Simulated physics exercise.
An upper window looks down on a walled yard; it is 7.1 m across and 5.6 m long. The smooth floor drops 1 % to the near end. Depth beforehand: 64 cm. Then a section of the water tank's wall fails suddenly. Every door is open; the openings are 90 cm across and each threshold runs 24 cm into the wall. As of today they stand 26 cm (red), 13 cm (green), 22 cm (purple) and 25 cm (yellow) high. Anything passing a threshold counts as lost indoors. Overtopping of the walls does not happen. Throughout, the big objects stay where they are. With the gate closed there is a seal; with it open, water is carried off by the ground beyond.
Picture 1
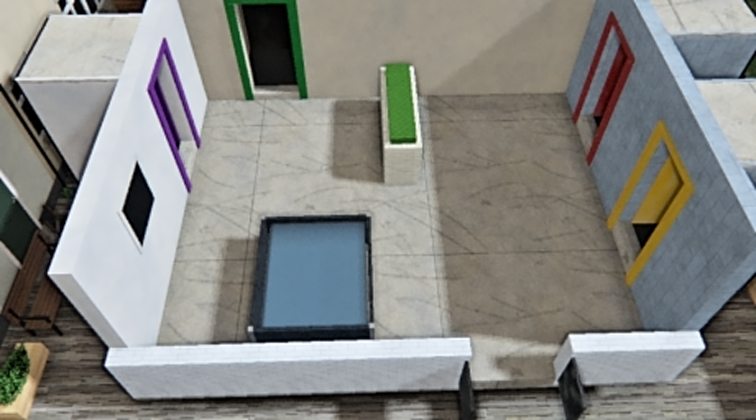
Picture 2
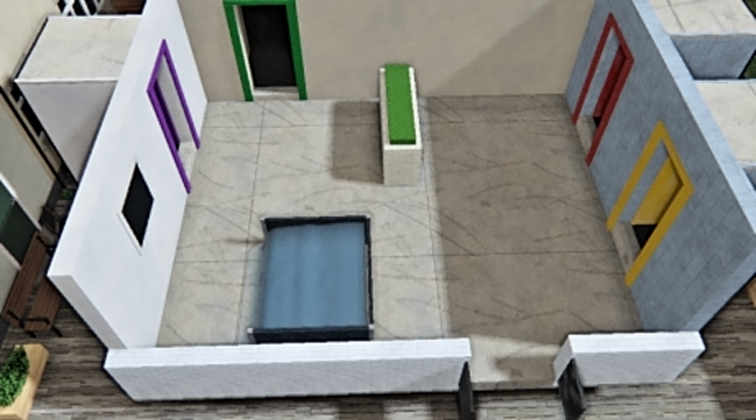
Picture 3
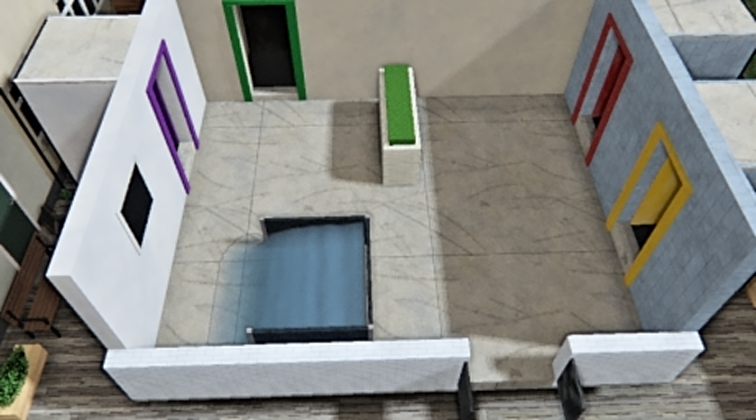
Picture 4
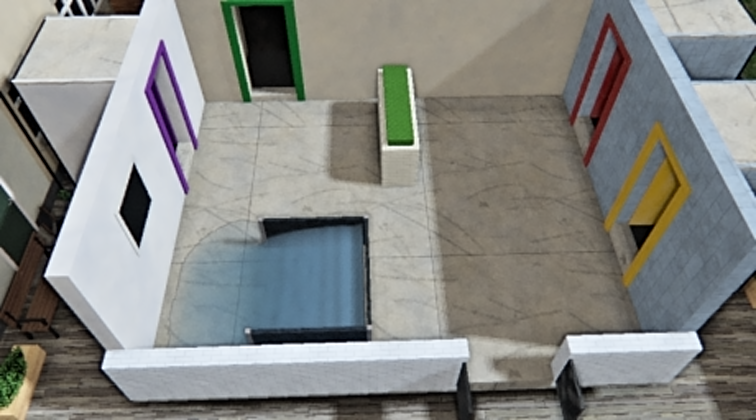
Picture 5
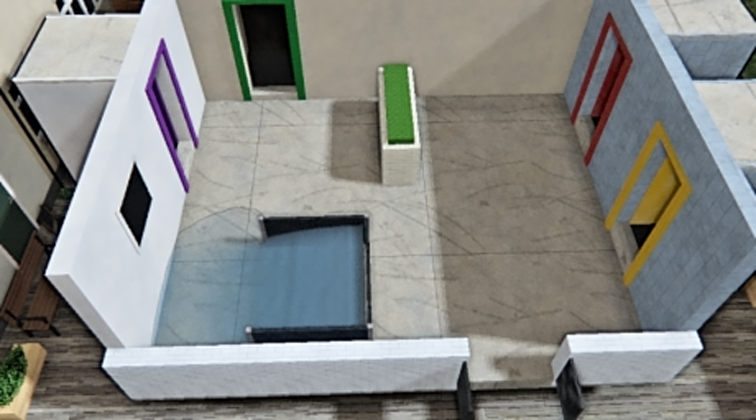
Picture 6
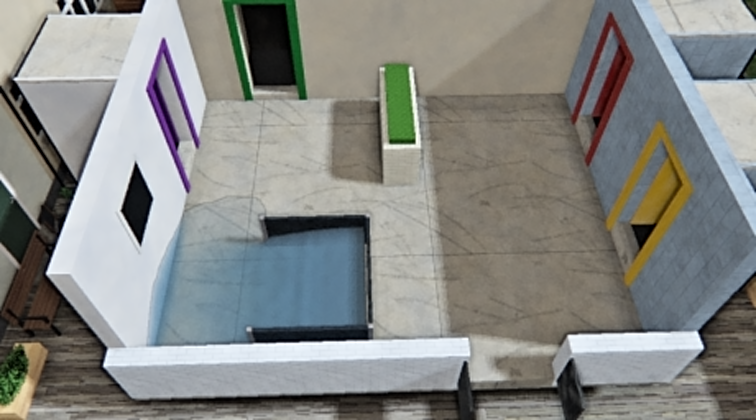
A walled yard with a pale stone floor is seen from high above its near side, and the view holds still. A dark-framed tank of blue water sits left of centre, with a green-topped white block behind it, a green doorway at the back, a purple one on the left, and red and yellow ones on the right. The tank's left side opens, and water pours out leftward, spreading across the floor to the white wall.
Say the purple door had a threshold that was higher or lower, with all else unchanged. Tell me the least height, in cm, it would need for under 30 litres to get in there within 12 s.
You would need roughly 5.5 cm.
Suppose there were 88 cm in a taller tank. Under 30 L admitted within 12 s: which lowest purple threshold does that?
About 8.0 centimetres.
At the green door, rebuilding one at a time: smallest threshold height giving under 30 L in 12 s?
At the green door you'd want roughly 10.5 cm.
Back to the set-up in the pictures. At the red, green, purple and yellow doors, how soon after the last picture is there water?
Red = 5.5 s, green = 1.6 s, purple = 0.5 s, yellow = 4.0 s.
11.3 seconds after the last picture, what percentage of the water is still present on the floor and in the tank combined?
Close to 96 in a hundred.
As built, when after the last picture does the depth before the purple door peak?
It peaks around 1.0 s.
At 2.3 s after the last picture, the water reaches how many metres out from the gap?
About 4.6 m.
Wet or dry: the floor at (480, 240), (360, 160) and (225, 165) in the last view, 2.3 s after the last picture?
In the order asked: Untouched, untouched, soaked.
Then, 0.7 s after the last picture water covers 15 % of the floor, deepest (50 cm) near (150, 374); 6 cm at the purple door, 0 litres in over its 22 cm threshold.
Then, 2.3 s after the last picture water covers 35 % of the floor, deepest (22 cm) near (207, 100); 9 cm at the purple door, 0 litres in over its 22 cm threshold.
Then, 11.3 s after the last picture water covers 80 % of the floor, deepest (9 cm) near (649, 359); 6 cm at the purple door, 0 litres in over its 22 cm threshold.
At the purple door as built, the water peaked near 10 cm, 1.1 s after the last picture.
Run again over the same 12 s with other heights there, 45 litres in over 4.5 cm, 20 litres over 6 cm. The limit of 30 litres is kept from about 5.5 cm up.
